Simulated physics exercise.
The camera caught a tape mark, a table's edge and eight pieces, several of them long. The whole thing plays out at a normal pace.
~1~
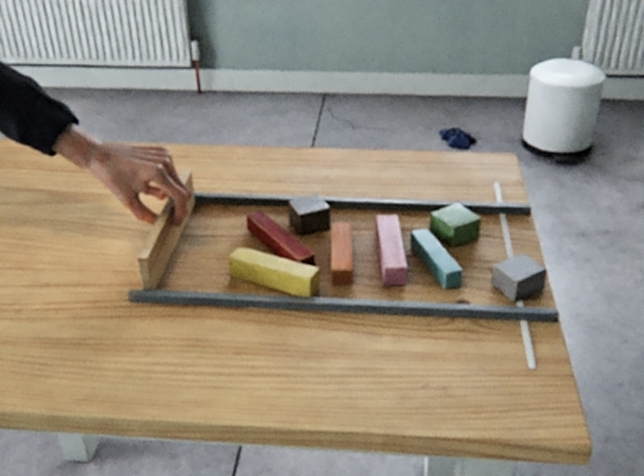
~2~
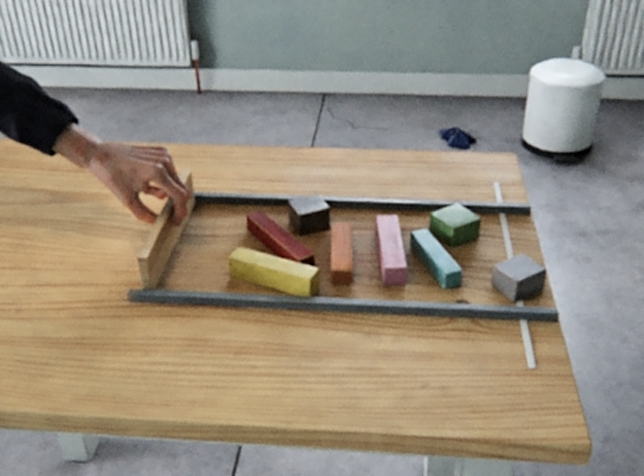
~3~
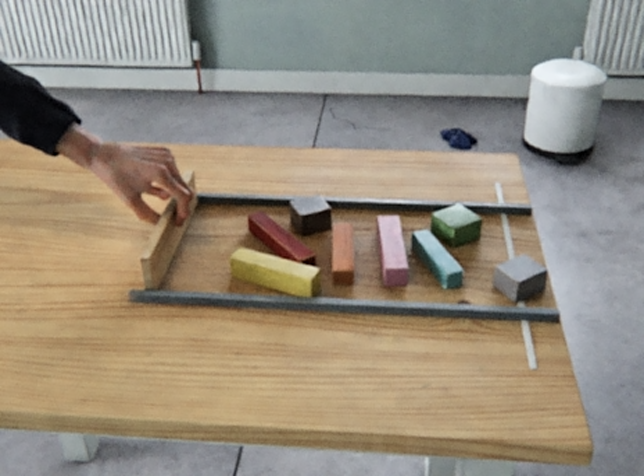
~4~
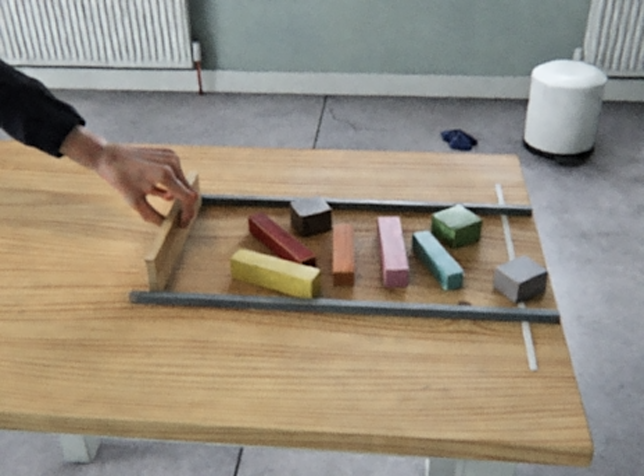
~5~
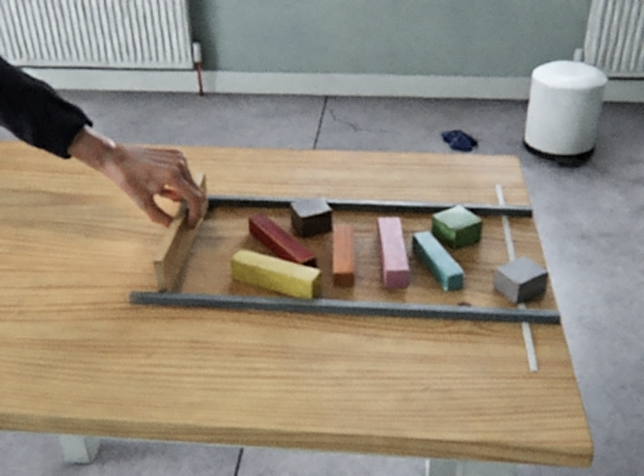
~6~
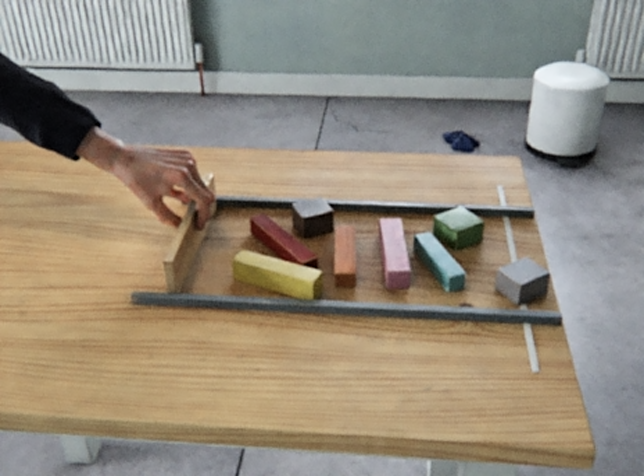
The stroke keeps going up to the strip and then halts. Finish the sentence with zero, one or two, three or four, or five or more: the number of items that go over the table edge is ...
The number of items that go over the table edge is five or more.
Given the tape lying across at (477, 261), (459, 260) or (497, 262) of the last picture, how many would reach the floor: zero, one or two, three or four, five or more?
Tape by tape, the falls would be three to four, then 1 or 2, then three or four.
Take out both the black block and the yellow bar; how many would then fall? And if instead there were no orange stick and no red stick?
Counts - first: 3; second: 5.
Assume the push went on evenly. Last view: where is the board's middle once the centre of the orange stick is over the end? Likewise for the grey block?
First it's close to (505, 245), next close to (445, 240).
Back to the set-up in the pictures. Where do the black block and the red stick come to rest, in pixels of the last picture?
In the last picture they sit at about (524, 216) and about (537, 256).
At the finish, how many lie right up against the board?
In total, 2.
Early on, none off yet; grey block at rest near (522, 281); green block at rest near (458, 228); turquoise bar at rest near (438, 261).
A while later, none off yet; grey block at rest near (525, 282); green block travelled a little near (474, 223); turquoise bar travelled a little near (482, 256).
Further along, none off yet; grey block leaning well over near (582, 309); green block travelled well along near (538, 218); turquoise bar leaning well over near (561, 256).
Finally, the number that fall off is five or more; lost, yellow bar, orange stick, pink bar, turquoise bar, green block and grey block.
